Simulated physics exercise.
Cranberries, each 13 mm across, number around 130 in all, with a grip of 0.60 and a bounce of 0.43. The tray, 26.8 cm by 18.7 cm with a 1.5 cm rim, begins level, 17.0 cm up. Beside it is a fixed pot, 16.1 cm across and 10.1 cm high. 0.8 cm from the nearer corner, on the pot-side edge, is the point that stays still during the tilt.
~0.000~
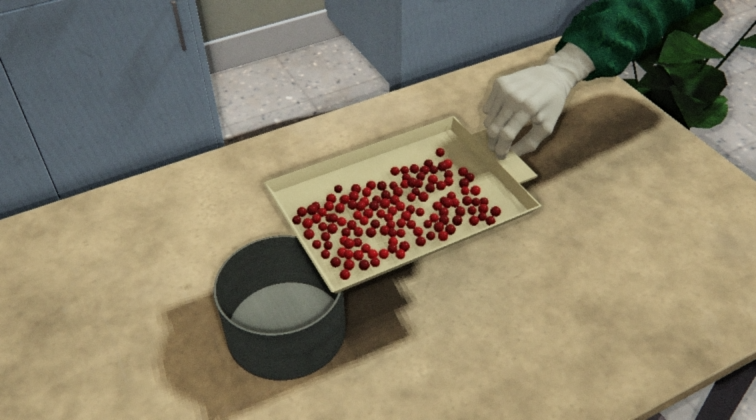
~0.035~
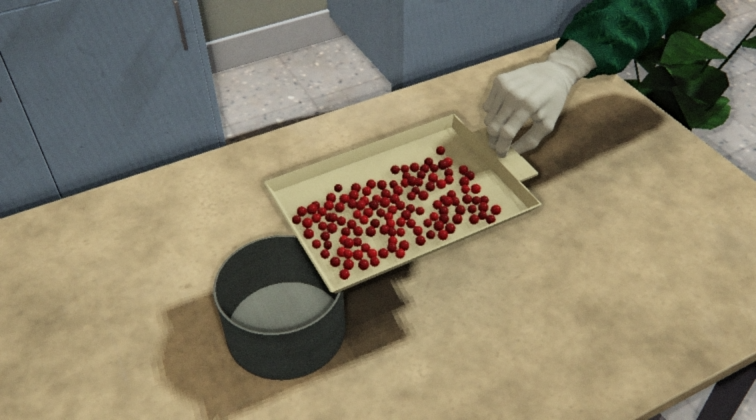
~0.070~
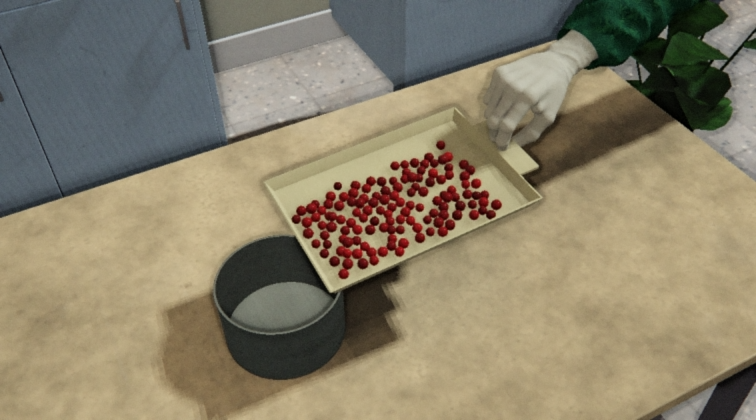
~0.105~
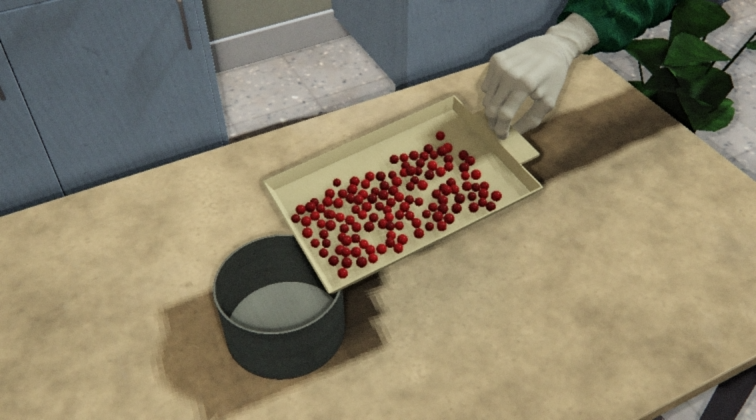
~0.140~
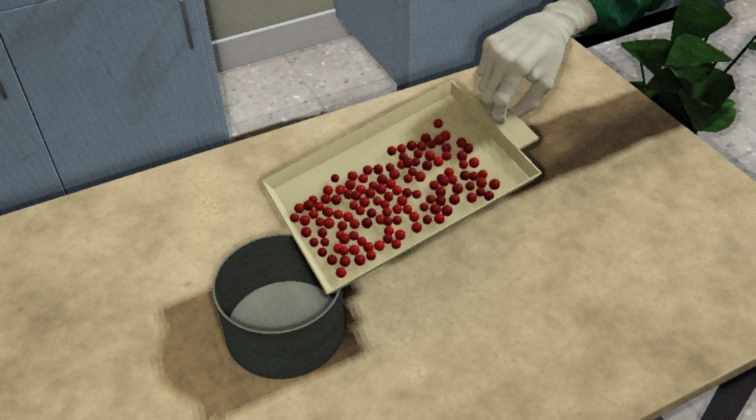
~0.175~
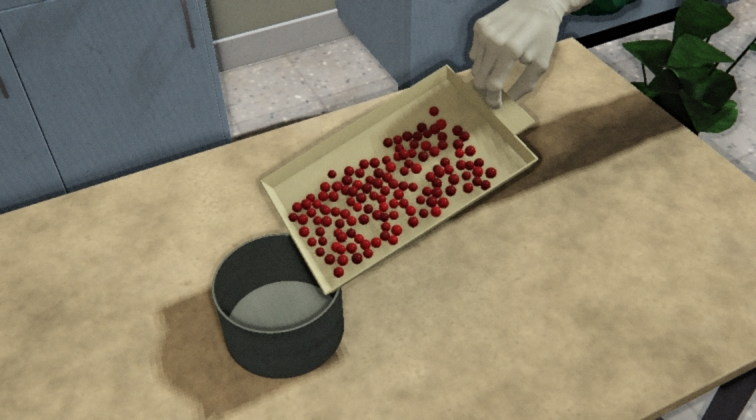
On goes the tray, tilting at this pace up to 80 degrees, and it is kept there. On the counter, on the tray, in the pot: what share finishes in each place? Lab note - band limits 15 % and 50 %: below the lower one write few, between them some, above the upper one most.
Counter = some; left on the tray = few; pot = most.
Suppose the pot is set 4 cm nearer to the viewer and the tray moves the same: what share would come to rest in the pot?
Near 70 per cent in that case.
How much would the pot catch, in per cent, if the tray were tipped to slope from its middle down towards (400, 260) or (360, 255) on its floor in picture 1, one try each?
The share comes to roughly 0 in a hundred, then roughly 5 in a hundred.
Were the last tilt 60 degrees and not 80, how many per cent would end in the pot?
Near 40 %, then.
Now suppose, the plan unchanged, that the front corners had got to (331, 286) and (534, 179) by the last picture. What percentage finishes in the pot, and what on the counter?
The pot gets 0 and the counter 100.
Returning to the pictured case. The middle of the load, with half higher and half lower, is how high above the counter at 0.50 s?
Around 20 cm up.
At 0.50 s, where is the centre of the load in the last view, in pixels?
Look about (304, 232) in the last view.
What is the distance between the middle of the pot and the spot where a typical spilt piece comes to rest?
16 cm.
After 0.37 s, tilt 51 degrees; the tray holds 100 %, the pot 0 %.
After 0.50 s, tilt 73 degrees; the tray holds 95 %, the pot 0 %.
Then, at 0.75 s, tilt 80 degrees; the tray holds 5 %, the pot 50 %.
By 1.6 s all is still; counter 45 %, tray 0 %, pot 55 %.
